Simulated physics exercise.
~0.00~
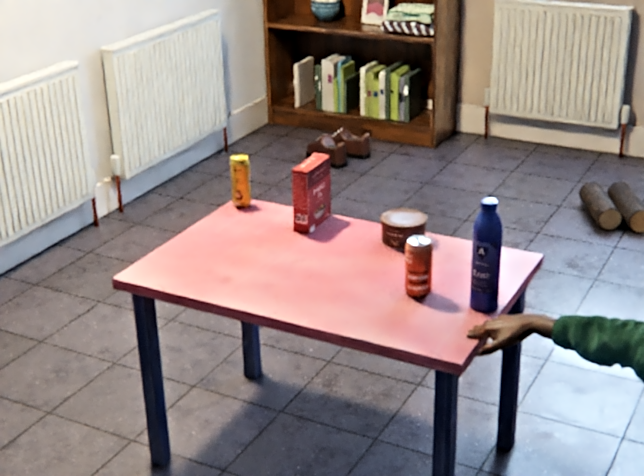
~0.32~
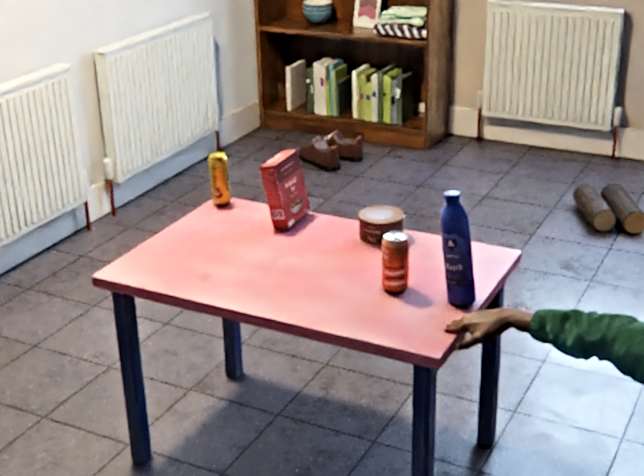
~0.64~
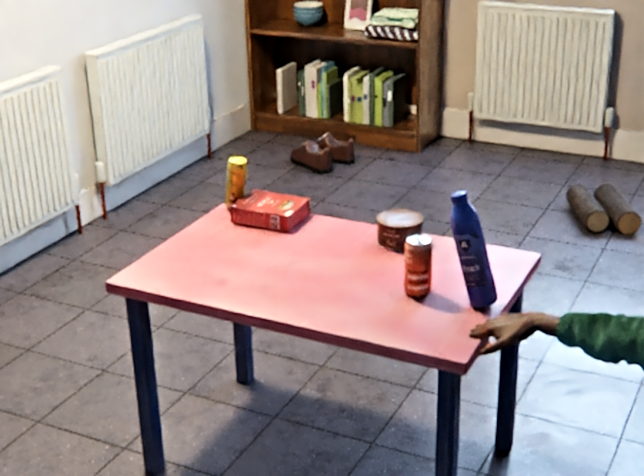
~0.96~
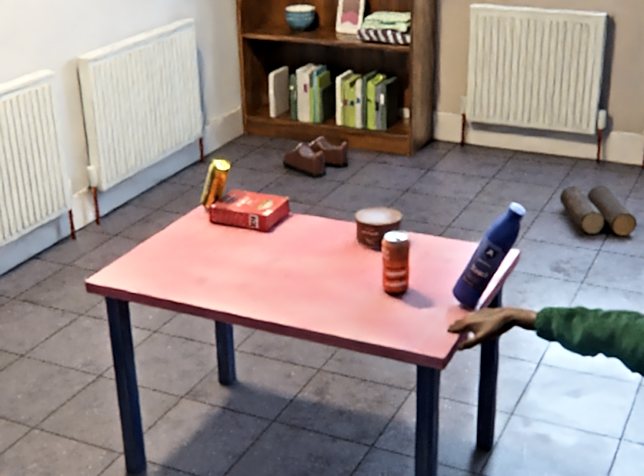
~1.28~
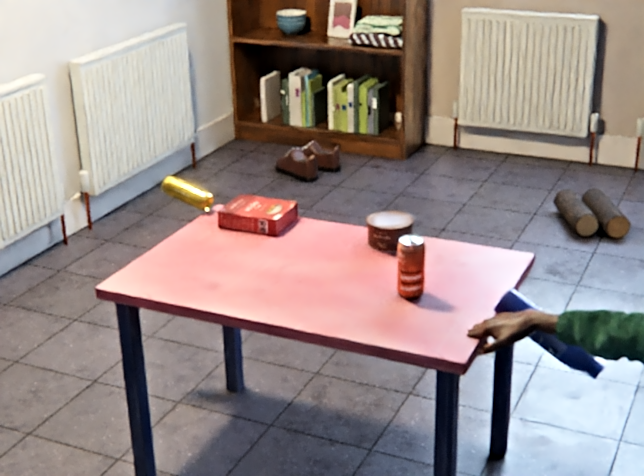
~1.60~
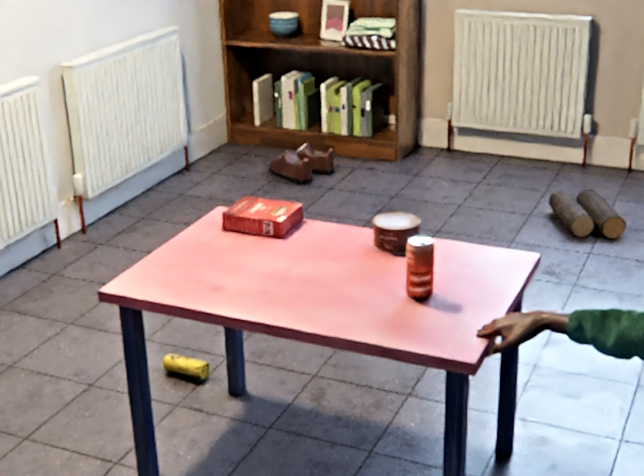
In a grey-tiled room with white radiators and a wooden bookcase, a pink-topped table is seen from slightly above, the view drifting a little sideways. A yellow can and a red packet stand towards the back left, with a brown tub, an orange can and a blue bottle on the right. A green-sleeved hand at the near right corner jolts the table left and right. The packet tips onto its side while the yellow can and bottle lean, then both topple off opposite ends. Finally the yellow can lies on the floor, the bottle is out of sight, and the tub and upright orange can remain beside the fallen packet.
